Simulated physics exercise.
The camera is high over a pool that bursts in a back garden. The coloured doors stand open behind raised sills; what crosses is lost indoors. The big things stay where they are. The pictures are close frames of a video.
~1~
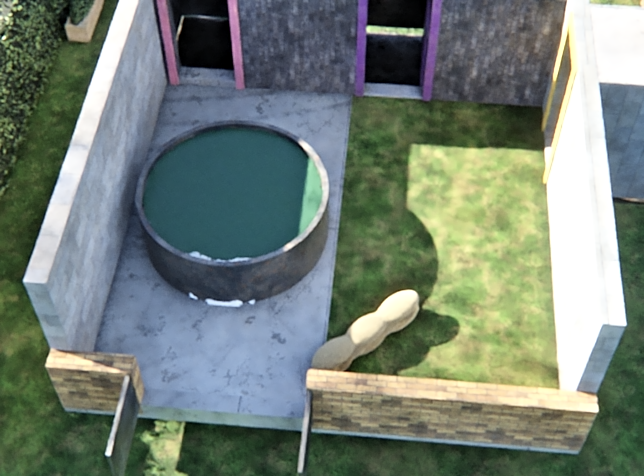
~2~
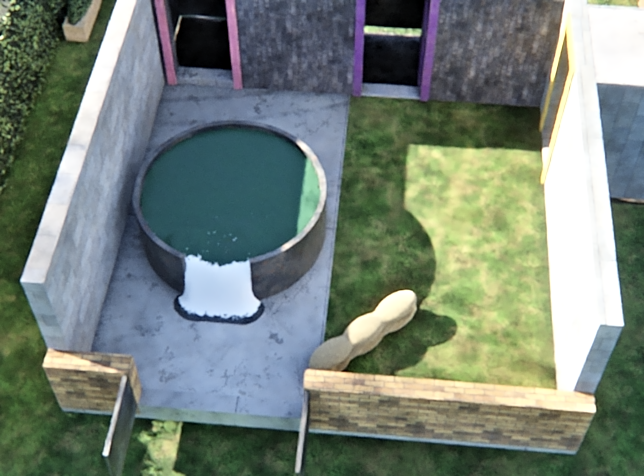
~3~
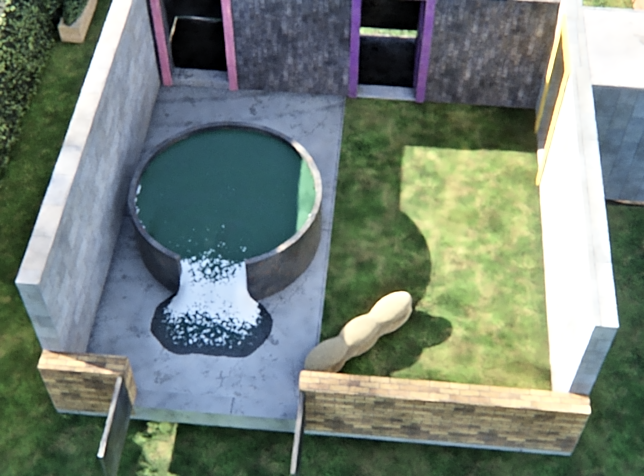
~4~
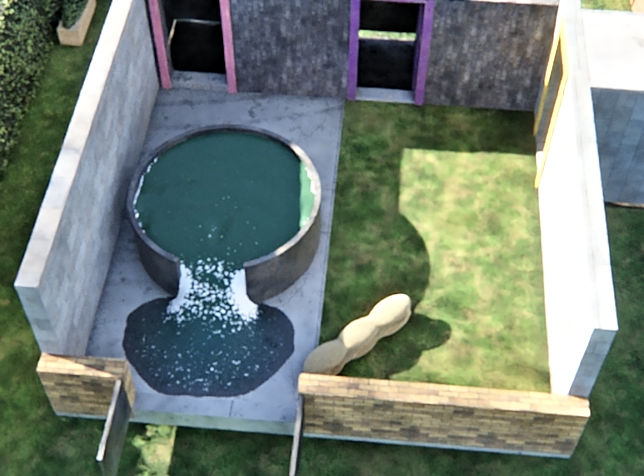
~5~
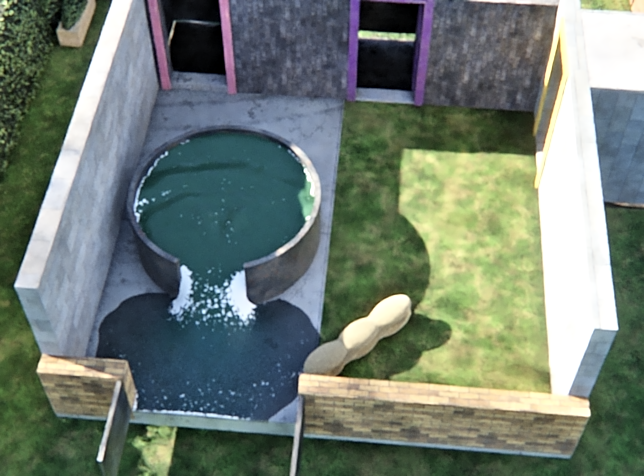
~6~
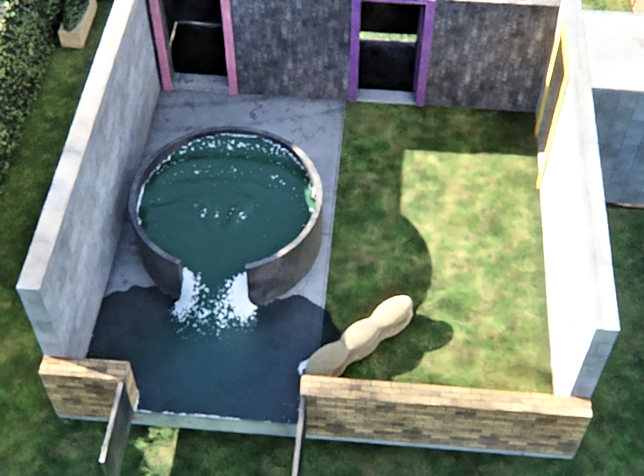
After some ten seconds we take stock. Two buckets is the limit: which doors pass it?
In the end: The yellow door stays under that; the purple door stays under that; the pink door stays under that.
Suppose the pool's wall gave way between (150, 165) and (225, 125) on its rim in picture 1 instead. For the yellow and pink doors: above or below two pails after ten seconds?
The yellow one is over; the pink one floods.
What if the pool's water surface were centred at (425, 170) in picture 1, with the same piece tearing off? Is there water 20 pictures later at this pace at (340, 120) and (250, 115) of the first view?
One after the other: No water, clear.
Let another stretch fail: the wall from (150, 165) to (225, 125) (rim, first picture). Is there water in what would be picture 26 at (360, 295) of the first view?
There: Free of water.
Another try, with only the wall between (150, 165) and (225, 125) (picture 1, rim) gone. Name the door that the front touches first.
First comes the pink-painted one.
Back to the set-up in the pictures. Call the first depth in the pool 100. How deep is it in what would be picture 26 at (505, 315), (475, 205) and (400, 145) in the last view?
About 0, 0 and 0 per cent.
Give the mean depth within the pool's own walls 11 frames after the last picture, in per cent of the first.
Close to 62 %.
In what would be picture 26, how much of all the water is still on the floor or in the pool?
Roughly 66 per cent.
A moment on, water covers 15 % of the floor; the yellow door not reached, the purple door not reached, the pink door not reached.
Next, water covers 25 % of the floor; the yellow door not reached, the purple door not reached, the pink door not reached.
Then, water covers 35 % of the floor; the yellow door not reached, the purple door not reached, the pink door not reached.
Later, water covers 50 % of the floor; the yellow door not reached, the purple door not reached, the pink door wet at the sill, nothing in.
In the end, water covers 70 % of the floor; the yellow door not reached, the purple door wet at the sill, nothing in, the pink door wet at the sill, nothing in.
